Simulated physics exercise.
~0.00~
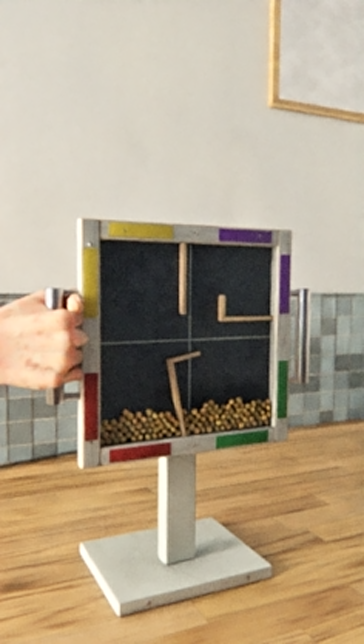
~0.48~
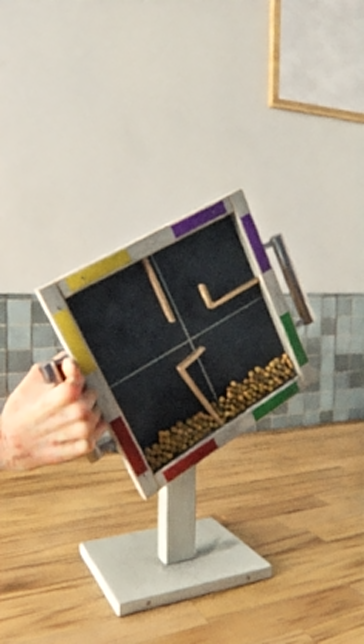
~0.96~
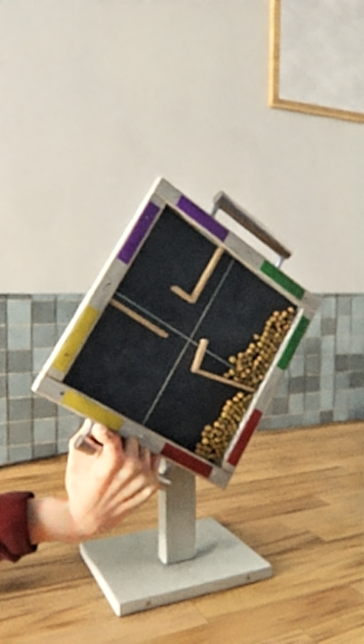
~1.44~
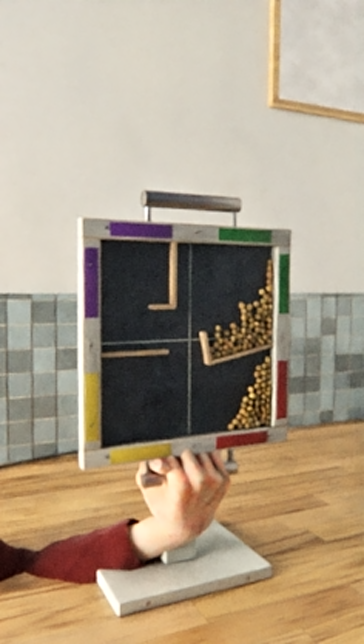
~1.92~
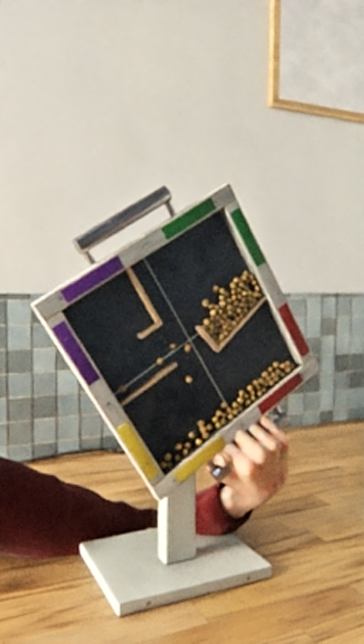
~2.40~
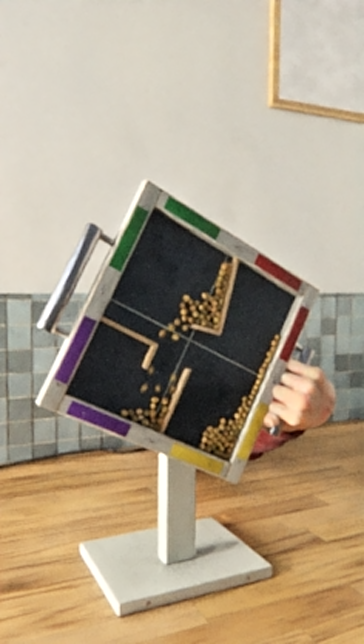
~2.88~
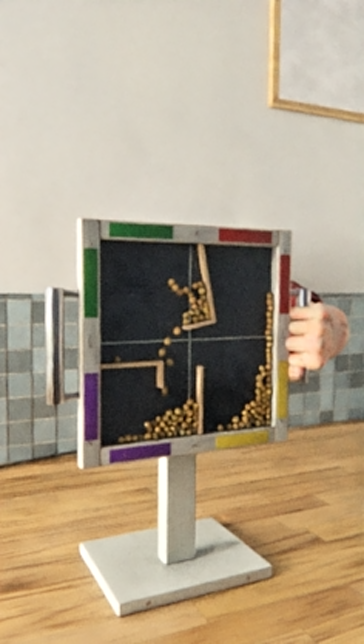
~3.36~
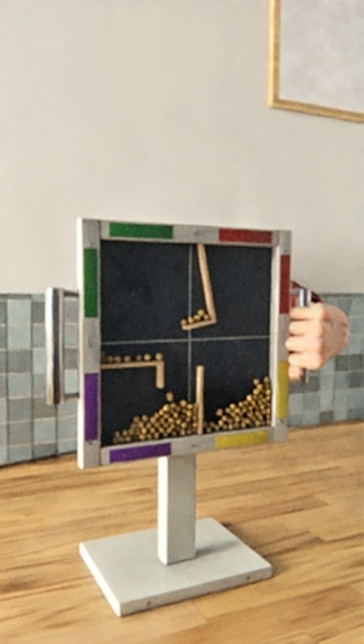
The square box of chickpeas was turned counterclockwise by a hand until it was upside down, the chickpeas sliding and spilling off the little wooden ledges, and they settled along the bottom, mostly split between the purple and yellow quarters.
